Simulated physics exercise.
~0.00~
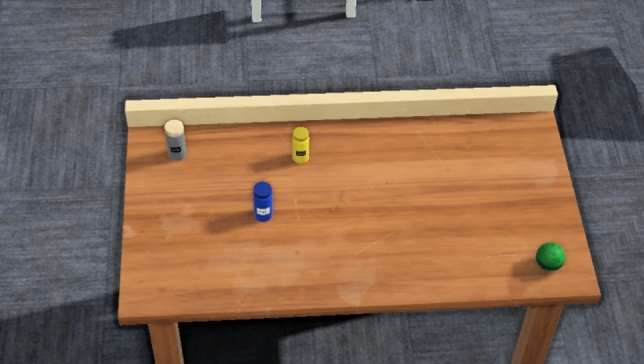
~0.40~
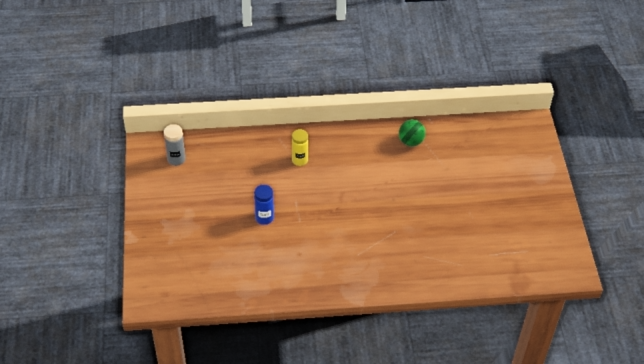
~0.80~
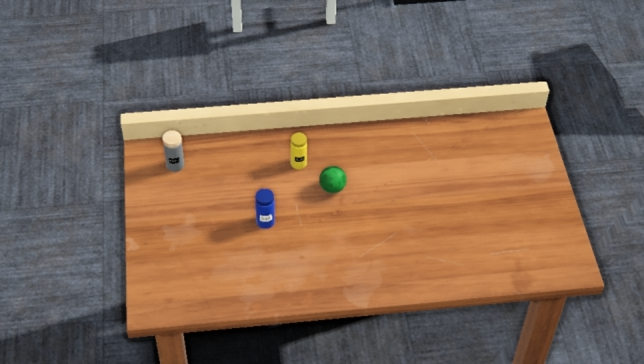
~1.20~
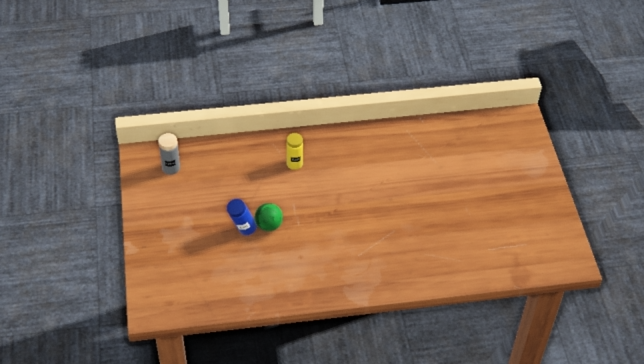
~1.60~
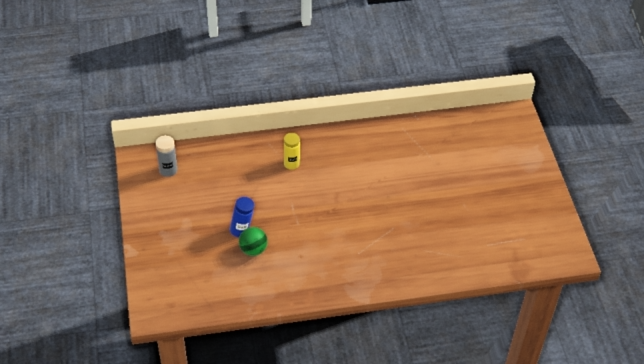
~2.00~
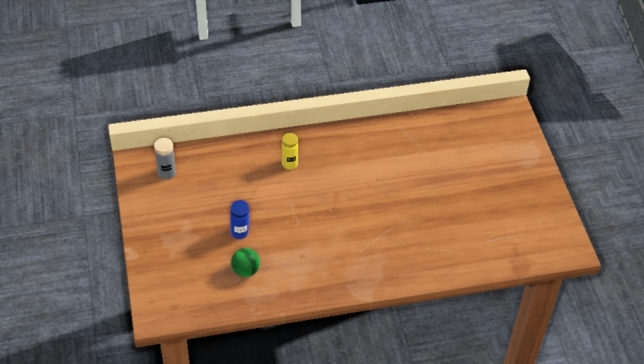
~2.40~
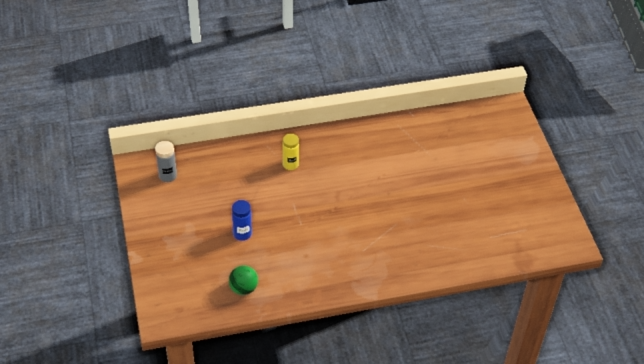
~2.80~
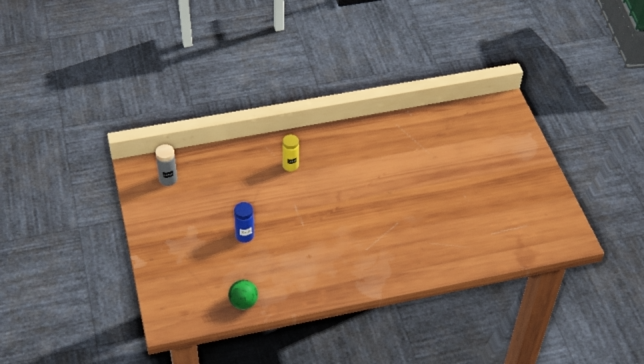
A wooden table with a pale rail along its far edge stands on grey carpet, seen from above at an angle that drifts slightly. A grey shaker stands at the back left, a yellow one near the back middle, a blue one closer in, and a green ball sits at the right. The ball travels to the rail, then comes back leftward and toward the viewer, passing the yellow shaker. It meets the blue shaker, which shifts left and leans, then settles upright. The ball rolls on slowly toward the near edge, still on the table, with all three shakers standing.
